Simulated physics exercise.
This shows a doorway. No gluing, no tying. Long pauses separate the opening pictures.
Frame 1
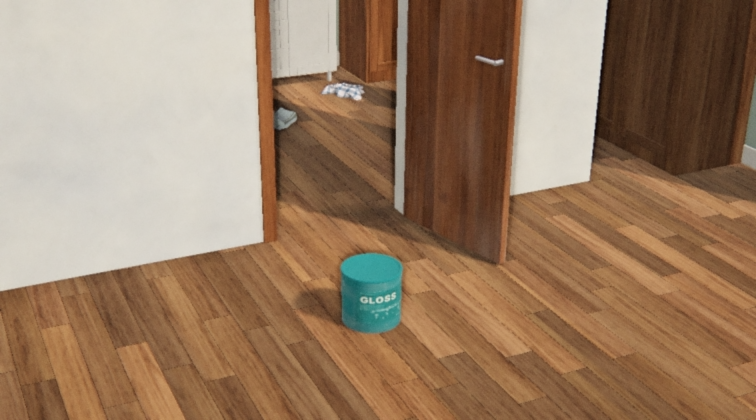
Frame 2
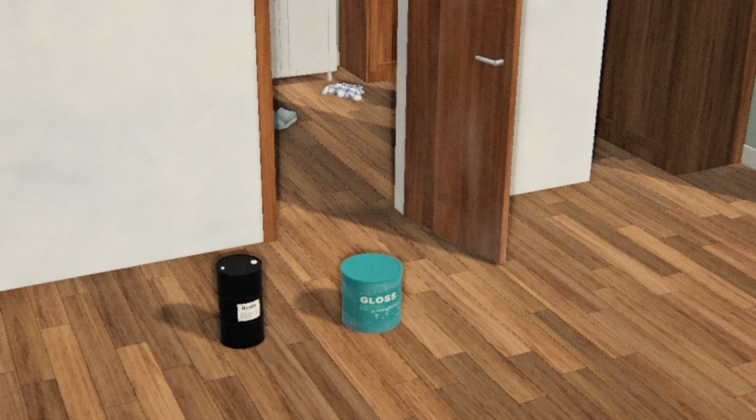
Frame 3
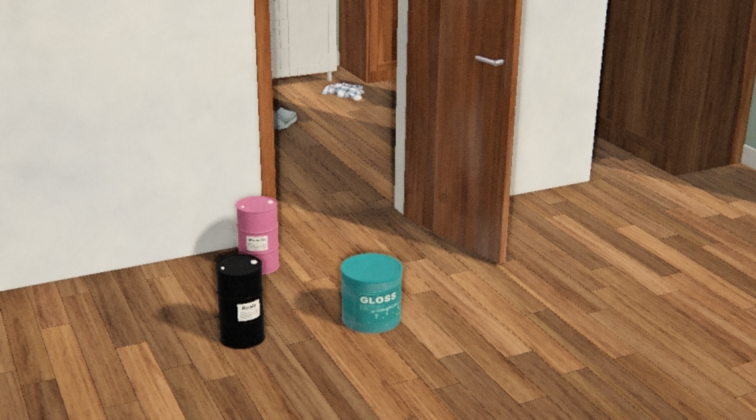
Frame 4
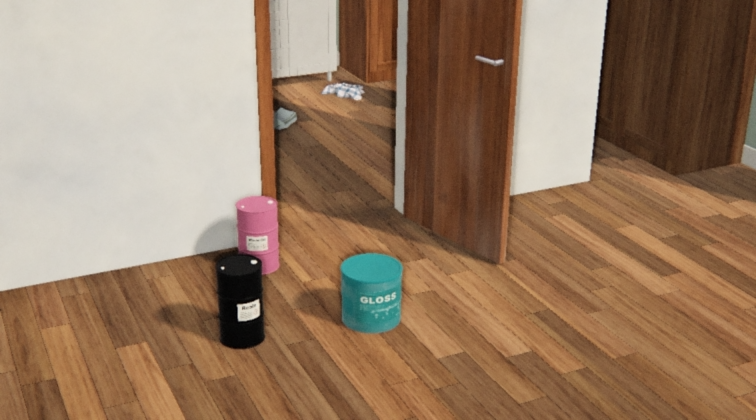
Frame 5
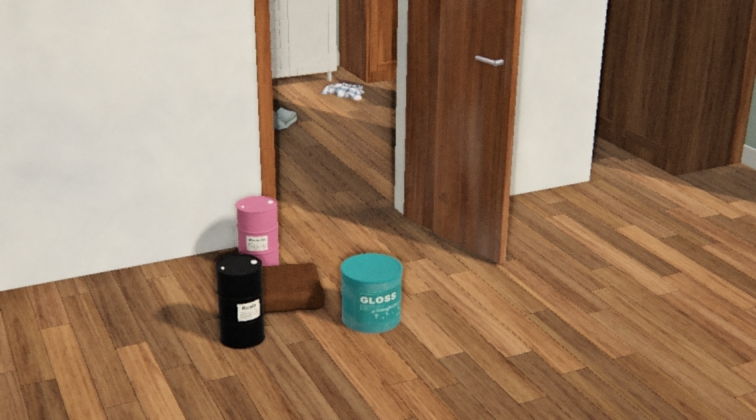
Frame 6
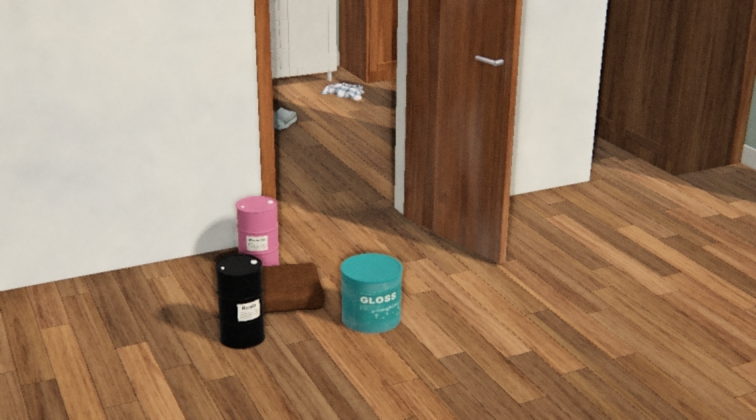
A wooden door stands open and still as containers and a brown cushion appear nearby.
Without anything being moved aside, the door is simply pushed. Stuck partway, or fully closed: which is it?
Seems the door lines up with the frame at the end.
Then, 0.70 s after the last picture, door 68° open.
Then, 1.10 s after the last picture, door 30° open.
At rest, door 0° open; all 4 in place. Seen from the same camera at the end, brown cushion near (285, 288).
